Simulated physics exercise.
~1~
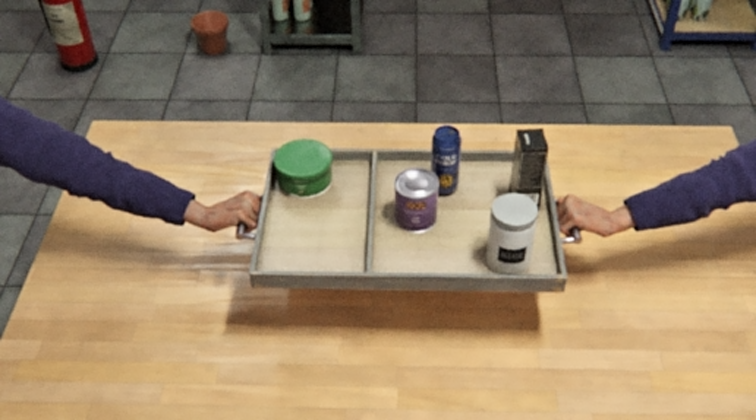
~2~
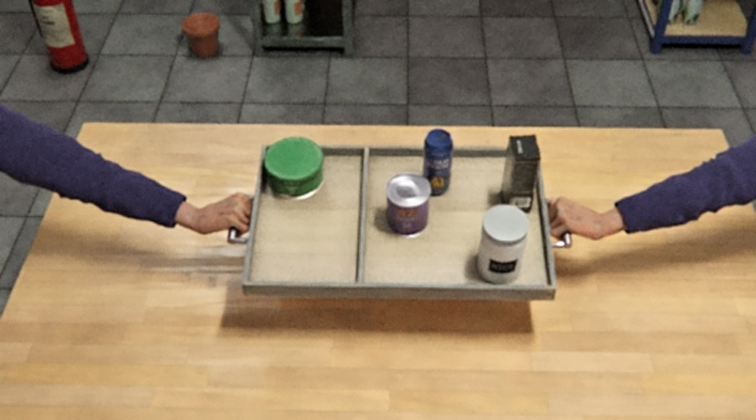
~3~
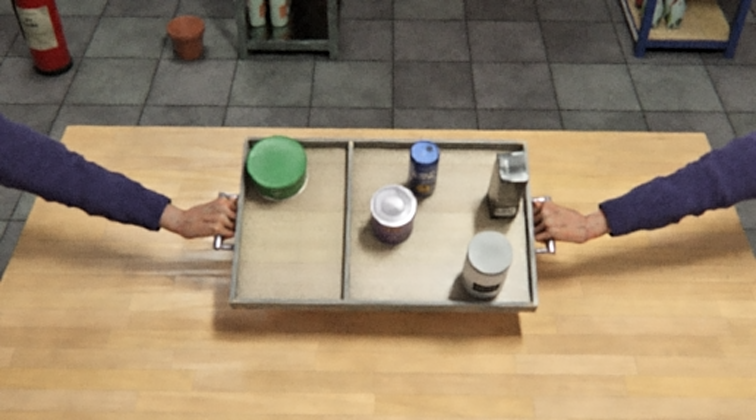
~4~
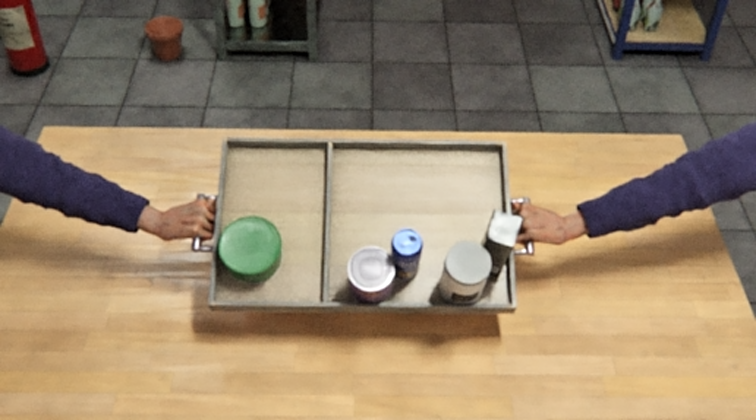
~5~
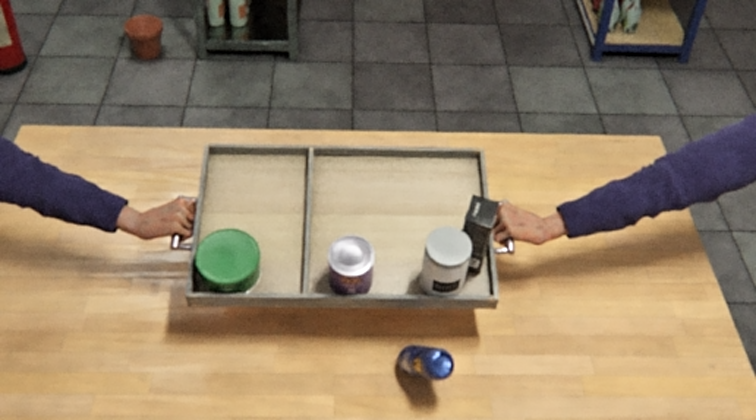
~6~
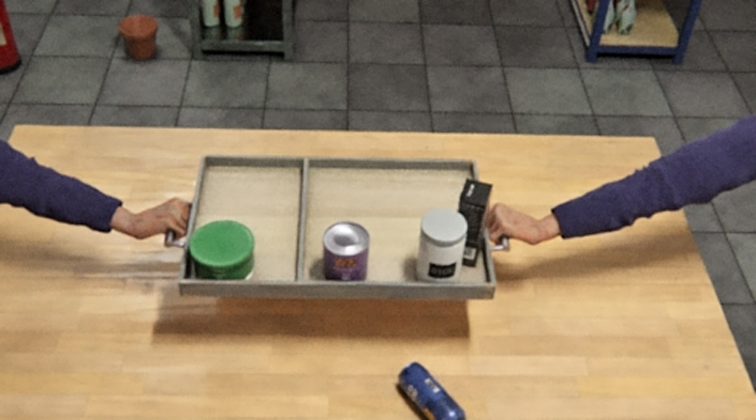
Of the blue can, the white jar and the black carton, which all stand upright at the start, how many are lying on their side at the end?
One of them is lying on its side at the end, the blue can, which is down on the table in front of the tray.
A blue can toppled over the front rim of a tray as two hands tipped it forward, while the green tub, purple tin and black carton slid frontward. The tray was levelled with four items aboard, the can lying on the table.
